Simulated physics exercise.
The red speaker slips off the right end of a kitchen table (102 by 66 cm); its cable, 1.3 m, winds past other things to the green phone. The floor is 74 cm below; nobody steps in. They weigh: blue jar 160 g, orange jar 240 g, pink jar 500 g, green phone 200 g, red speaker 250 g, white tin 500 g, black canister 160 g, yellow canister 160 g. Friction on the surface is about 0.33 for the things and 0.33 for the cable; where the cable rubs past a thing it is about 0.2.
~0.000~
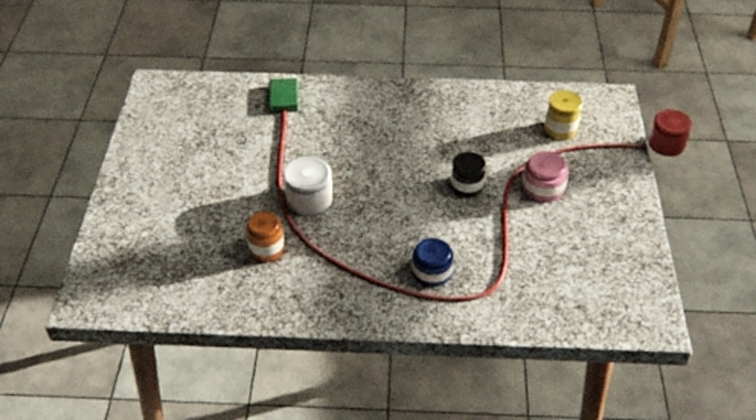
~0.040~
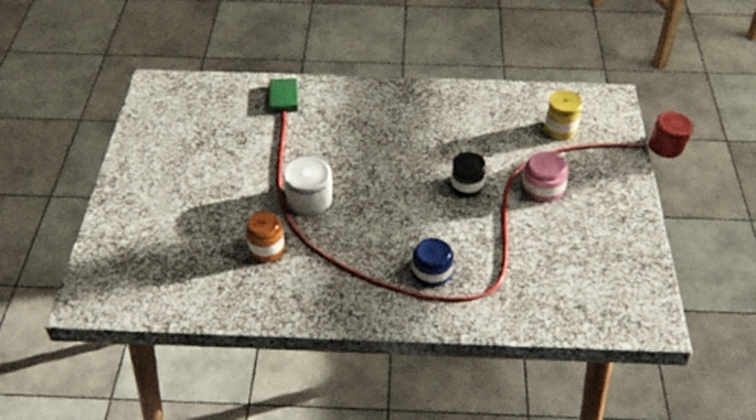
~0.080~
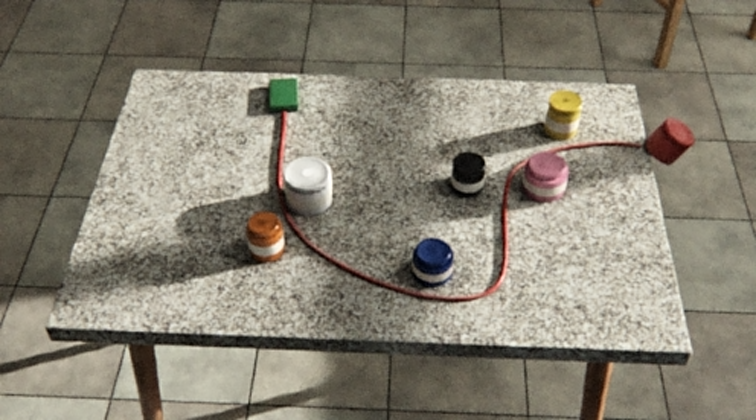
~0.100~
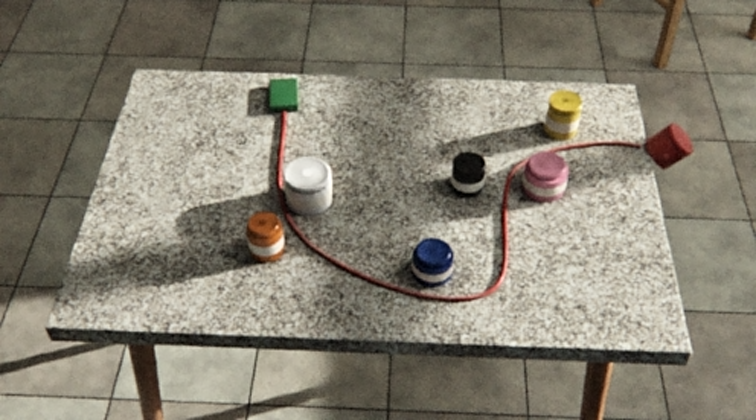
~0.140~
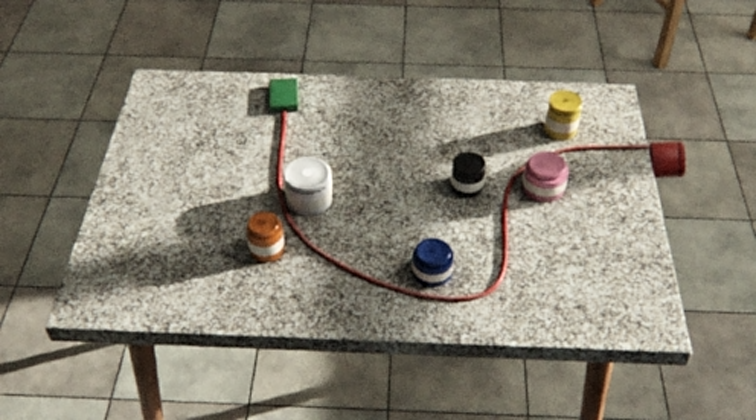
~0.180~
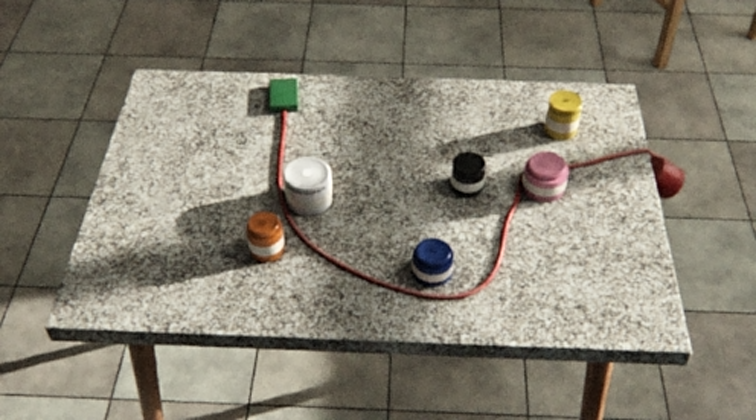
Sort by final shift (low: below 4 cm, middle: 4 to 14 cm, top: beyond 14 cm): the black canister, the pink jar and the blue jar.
The black canister barely shifts, the pink jar barely shifts, the blue jar travels a long way.
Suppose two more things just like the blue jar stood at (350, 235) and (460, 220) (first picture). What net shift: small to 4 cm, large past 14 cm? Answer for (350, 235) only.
There: Middling.
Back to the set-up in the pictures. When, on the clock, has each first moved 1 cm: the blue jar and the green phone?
Blue jar 0.26 s, green phone 0.30 s.
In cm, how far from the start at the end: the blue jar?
Blue jar 35 cm.
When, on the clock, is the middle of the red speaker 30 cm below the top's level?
That is: 0.38 s.
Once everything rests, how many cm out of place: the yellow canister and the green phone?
Yellow canister 0 cm, green phone 20 cm.
At 0.4 s, the cable's tail end at (284, 120); blue jar 16 cm off its start, red speaker over the edge, green phone 2 cm off its start.
At 0.7 s, the cable's tail end at (285, 141); blue jar 32 cm off its start, red speaker over the edge, green phone 8 cm off its start.
At 0.9 s, the cable's tail end at (287, 157); blue jar 33 cm off its start at (403, 117), green phone 13 cm off its start at (286, 135), red speaker over the edge.
At 1.2 s, the cable's tail end at (289, 169); blue jar 33 cm off its start, green phone 16 cm off its start, red speaker over the edge.
At 2.4 s, the cable's tail end at (291, 183); blue jar 33 cm off its start at (403, 117), black canister 1 cm off its start at (468, 159), pink jar 0 cm off its start at (549, 164), green phone 20 cm off its start at (288, 161).
